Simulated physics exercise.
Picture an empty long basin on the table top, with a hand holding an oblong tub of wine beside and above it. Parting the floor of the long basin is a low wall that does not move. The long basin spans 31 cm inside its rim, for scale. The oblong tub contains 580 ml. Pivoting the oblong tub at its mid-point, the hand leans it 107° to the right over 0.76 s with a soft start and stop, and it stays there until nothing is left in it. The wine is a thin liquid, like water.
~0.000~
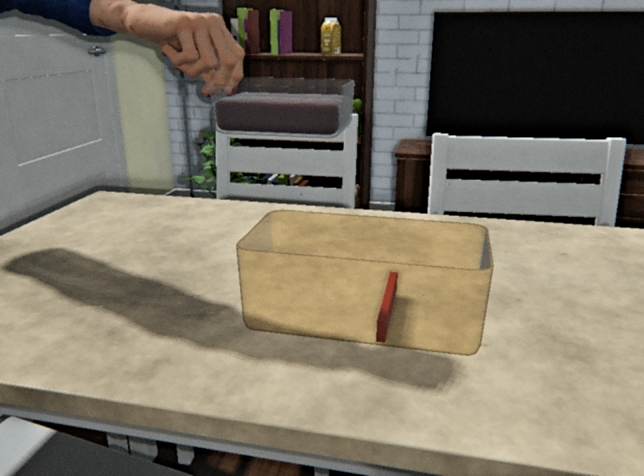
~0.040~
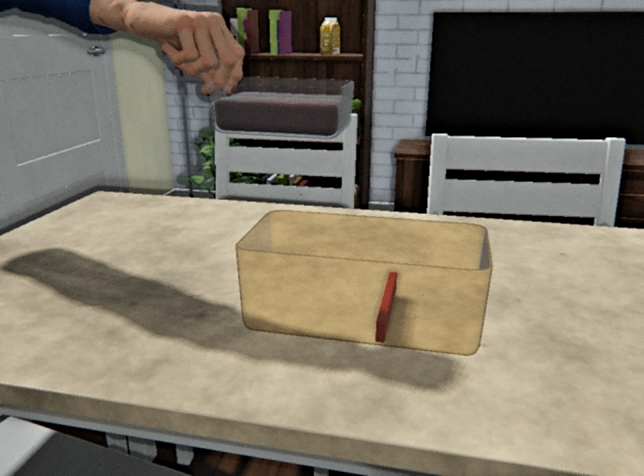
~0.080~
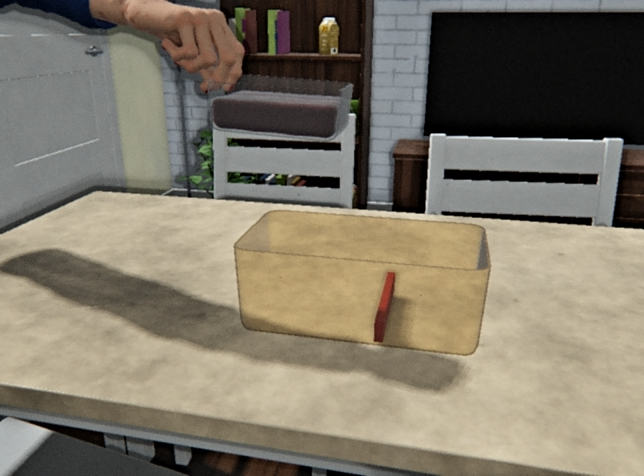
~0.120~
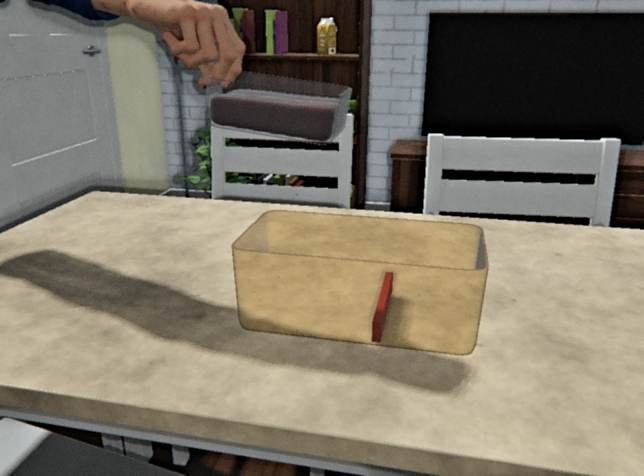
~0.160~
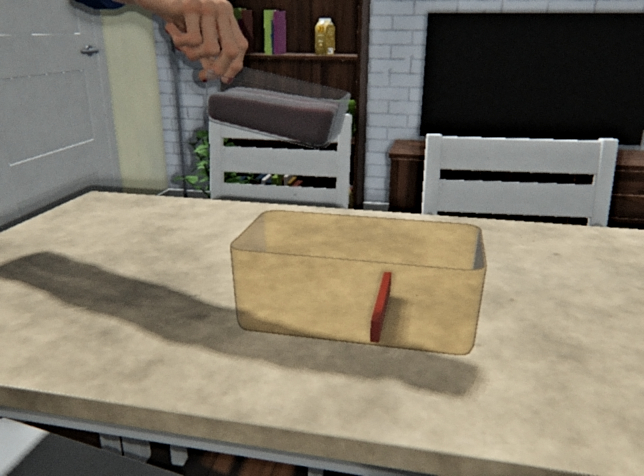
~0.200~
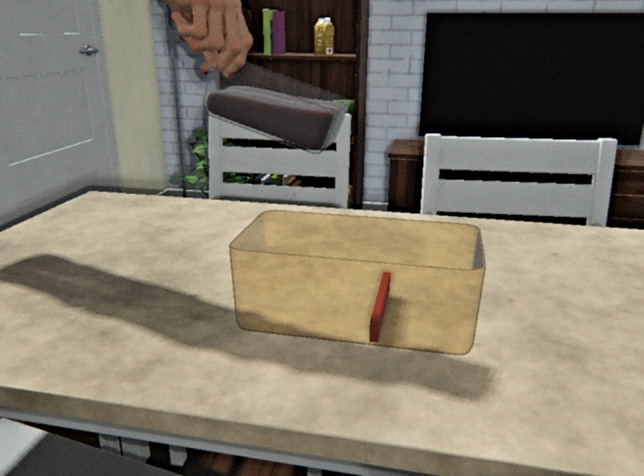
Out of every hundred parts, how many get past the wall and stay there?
About 46 out of 100.
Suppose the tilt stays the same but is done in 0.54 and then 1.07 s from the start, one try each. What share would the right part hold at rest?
In turn about 35 and 55 per cent.
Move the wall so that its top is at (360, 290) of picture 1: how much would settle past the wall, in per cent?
Around 70 %, I'd say.
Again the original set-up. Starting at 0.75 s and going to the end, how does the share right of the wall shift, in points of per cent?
A loss, roughly 4 percent.
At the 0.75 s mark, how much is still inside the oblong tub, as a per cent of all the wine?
Close to 2 percent of the total.
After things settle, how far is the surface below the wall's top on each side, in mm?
Left roughly 20 mm; right roughly 16 mm.
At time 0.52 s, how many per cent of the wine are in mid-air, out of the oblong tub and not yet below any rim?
It comes to roughly 62 per cent.
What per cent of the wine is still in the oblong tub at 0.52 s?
Close to 18 percent of the liquid remains at that time.
Then, 0.52 s in, the tilt is 82° and 18 per cent is still to pour, 7 is left of the wall and 12 right of it.
Then, 0.75 s in, the tilt is 107° and 2 per cent is still to pour, 43 is left of the wall and 50 right of it.
Then, 1.00 s in, the tilt is 107° and 0 per cent is still to pour, 51 is left of the wall and 46 right of it.
Then, 1.26 s in, the tilt is 107° and 0 per cent is still to pour, 52 is left of the wall and 46 right of it.
Finally, 52 per cent lies left of the wall, 46 right of it and 2 outside.
